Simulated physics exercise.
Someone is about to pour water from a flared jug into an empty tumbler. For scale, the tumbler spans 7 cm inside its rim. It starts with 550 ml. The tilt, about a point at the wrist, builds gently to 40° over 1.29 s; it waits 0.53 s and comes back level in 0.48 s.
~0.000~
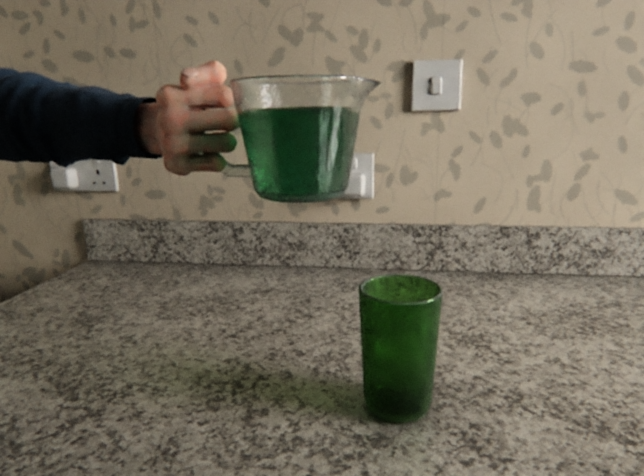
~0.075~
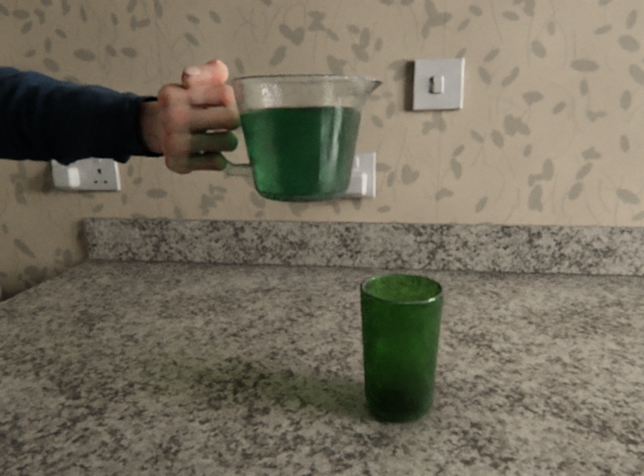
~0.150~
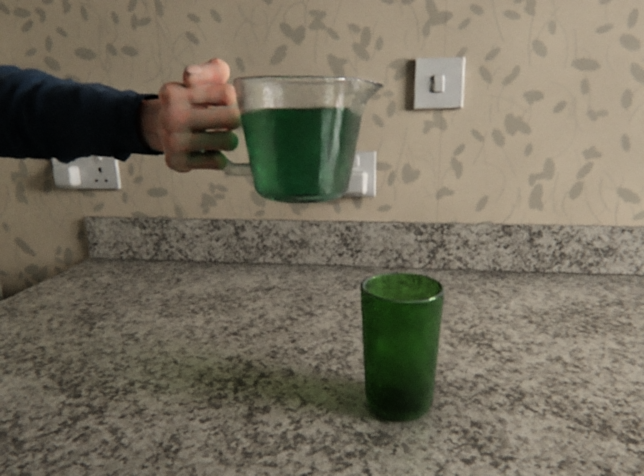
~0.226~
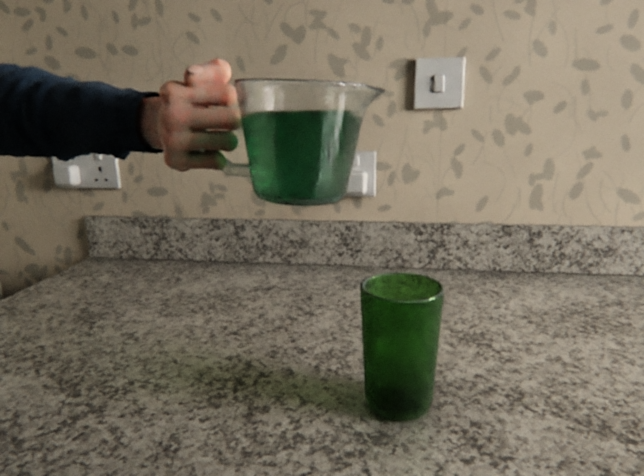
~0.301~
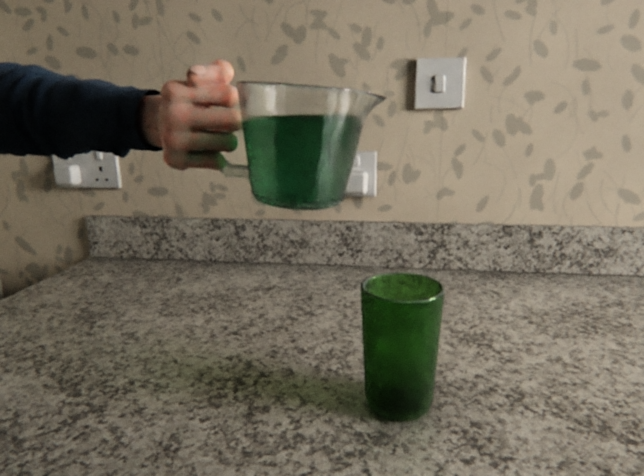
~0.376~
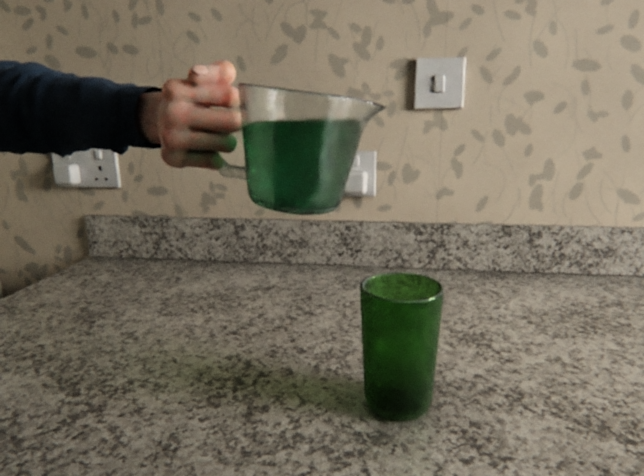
In the video, a hand holds a clear jug of green liquid above and to the left of a green tumbler on a speckled countertop, keeping it nearly still before tilting it slightly to the right.
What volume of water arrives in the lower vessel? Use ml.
The tumbler gets roughly 160 ml.
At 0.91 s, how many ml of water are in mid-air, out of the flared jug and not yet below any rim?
Some 15 ml.
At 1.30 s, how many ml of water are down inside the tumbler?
Close to 60 ml.
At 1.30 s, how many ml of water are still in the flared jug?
Some 460 ml.
By 0.91 s the tilt is 32° and the tumbler has 0 ml, the flared jug 535 ml, and 0 ml is on the worktop.
By 1.30 s the tilt is 40° and the tumbler has 60 ml, the flared jug 460 ml, and 0 ml is on the worktop.
By 1.71 s the tilt is 40° and the tumbler has 130 ml, the flared jug 405 ml, and 0 ml is on the worktop.
By 2.16 s the tilt is 8° and the tumbler has 160 ml, the flared jug 390 ml, and 0 ml is on the worktop.
At rest the tumbler has 160 ml, the flared jug 390 ml, and 0 ml is on the worktop.
